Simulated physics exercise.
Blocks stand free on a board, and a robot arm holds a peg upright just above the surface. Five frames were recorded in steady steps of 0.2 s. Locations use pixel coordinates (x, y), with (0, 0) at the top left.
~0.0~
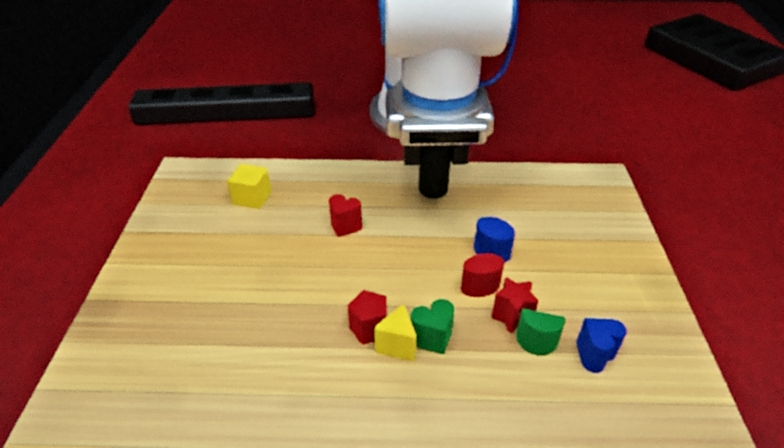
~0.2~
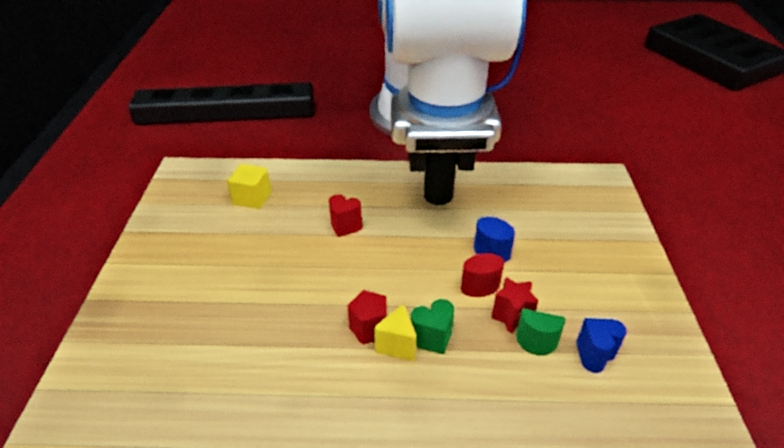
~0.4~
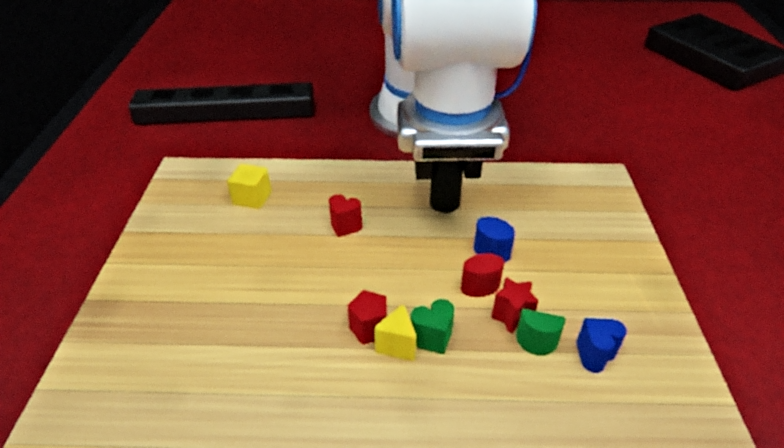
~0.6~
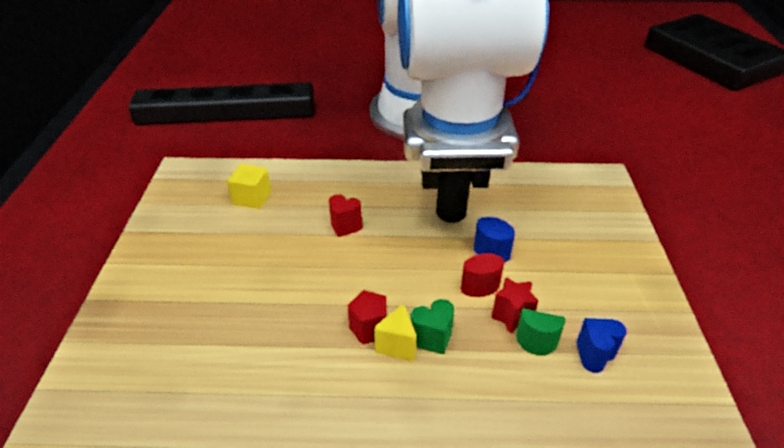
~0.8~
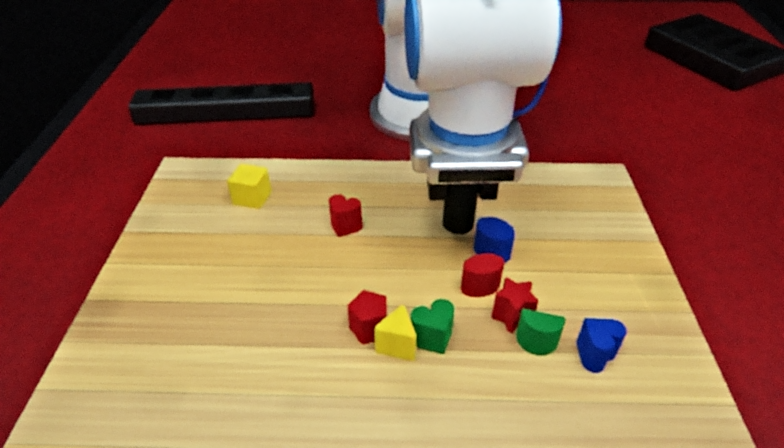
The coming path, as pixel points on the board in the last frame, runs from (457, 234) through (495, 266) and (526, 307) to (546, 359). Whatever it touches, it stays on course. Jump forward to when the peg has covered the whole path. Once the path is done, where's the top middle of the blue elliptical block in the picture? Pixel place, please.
Its top middle is near (553, 255).
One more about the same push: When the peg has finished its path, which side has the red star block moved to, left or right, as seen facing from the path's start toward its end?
The answer is right: Facing from the path's start to its end, that's where the red star block shifts.
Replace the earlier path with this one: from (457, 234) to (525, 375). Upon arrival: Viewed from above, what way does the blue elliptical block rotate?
It spins anti-clockwise.
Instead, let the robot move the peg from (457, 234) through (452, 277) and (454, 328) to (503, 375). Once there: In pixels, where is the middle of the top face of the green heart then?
Its top middle will sit at (434, 336).
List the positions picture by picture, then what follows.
The first frame shows peg tip at (433, 190); block tops, red elliptical block at (484, 263); blue elliptical block at (496, 227); red star block at (518, 292); green half-round block at (544, 320); blue heart at (605, 331).
The second frame shows peg at (439, 196); blocks unchanged.
The third frame shows peg at (445, 204); blocks unchanged.
The fourth frame shows peg at (451, 213); blocks unchanged.
The fifth frame shows peg at (458, 224); red elliptical block at (484, 263); blue elliptical block at (496, 227); red star block at (518, 292); green half-round block at (544, 320); blue heart at (605, 331).
The first path, step by step. One third of the way, peg at (497, 256); blue elliptical block at (538, 248), turned 40° anticlockwise.
Two thirds of the way, peg at (528, 298); red elliptical block at (485, 270), turned 40° clockwise; blue elliptical block at (553, 255), turned 90° anticlockwise; red star block at (518, 306), turned 20° clockwise; green half-round block at (545, 328), turned 30° anticlockwise.
At the end, peg at (549, 350); red elliptical block at (485, 270), turned 40° clockwise; blue elliptical block at (553, 255), turned 90° anticlockwise; red star block at (513, 326), turned 80° clockwise; green half-round block at (558, 363); blue heart in place.
